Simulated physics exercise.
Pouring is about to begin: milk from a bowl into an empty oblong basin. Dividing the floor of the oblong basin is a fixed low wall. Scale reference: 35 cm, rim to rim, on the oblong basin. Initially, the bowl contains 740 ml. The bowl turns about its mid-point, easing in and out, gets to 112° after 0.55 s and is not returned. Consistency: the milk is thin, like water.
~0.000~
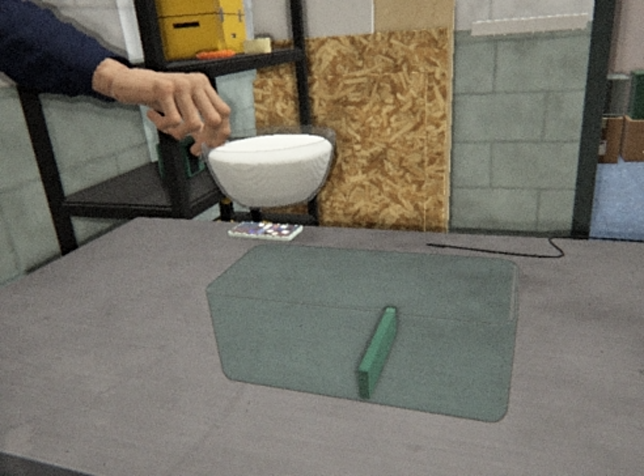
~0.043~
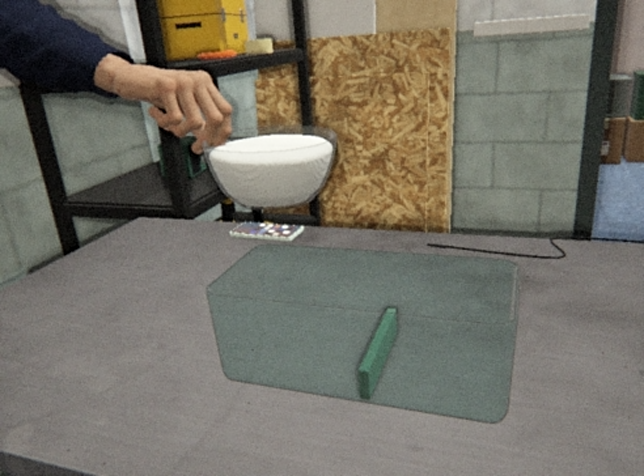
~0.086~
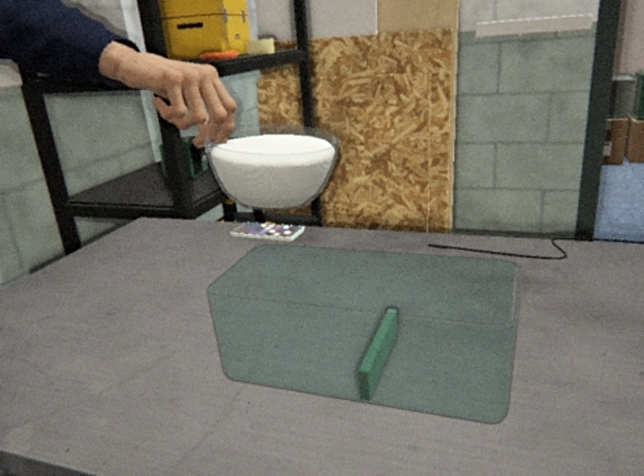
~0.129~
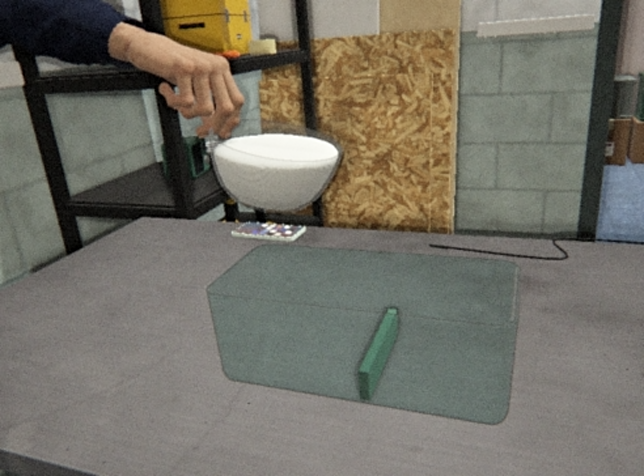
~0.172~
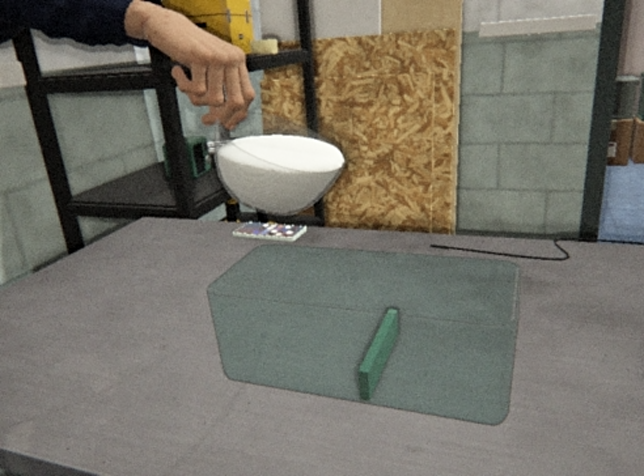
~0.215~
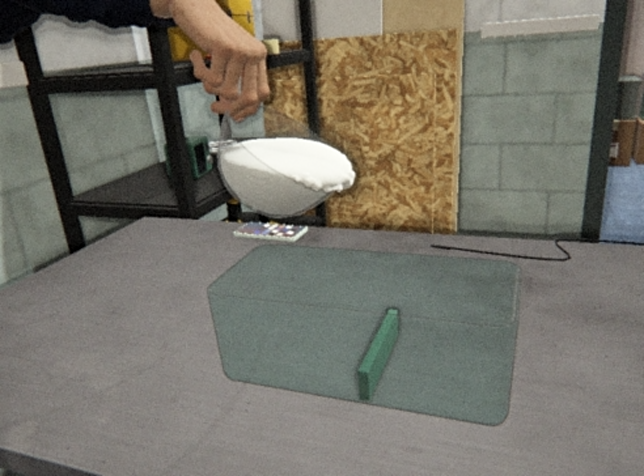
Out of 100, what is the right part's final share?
About 46 out of 100.
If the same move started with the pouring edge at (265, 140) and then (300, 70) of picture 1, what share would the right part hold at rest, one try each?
20 then 35 %.
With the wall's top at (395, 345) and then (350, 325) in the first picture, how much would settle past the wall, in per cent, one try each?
The first gives near 35 per cent and the second near 80 per cent.
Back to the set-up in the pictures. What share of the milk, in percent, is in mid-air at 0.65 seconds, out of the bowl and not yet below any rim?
Roughly 6 %.
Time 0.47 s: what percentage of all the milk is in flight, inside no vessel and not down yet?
Roughly 32 %.
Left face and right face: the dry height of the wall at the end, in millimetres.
On the left it's about 26 mm; on the right, about 24 mm.
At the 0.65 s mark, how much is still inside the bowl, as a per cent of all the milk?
Near 0 percent, more or less.
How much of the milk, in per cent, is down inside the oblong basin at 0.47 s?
Roughly 60 percent of it.
By 0.47 s the tilt is 106° and 8 per cent is still to pour, 19 is left of the wall and 42 right of it.
By 0.65 s the tilt is 112° and 0 per cent is still to pour, 46 is left of the wall and 48 right of it.
By 0.84 s the tilt is 112° and 0 per cent is still to pour, 50 is left of the wall and 46 right of it.
By 1.05 s the tilt is 112° and 0 per cent is still to pour, 51 is left of the wall and 46 right of it.
At rest 51 per cent lies left of the wall, 46 right of it and 2 outside.
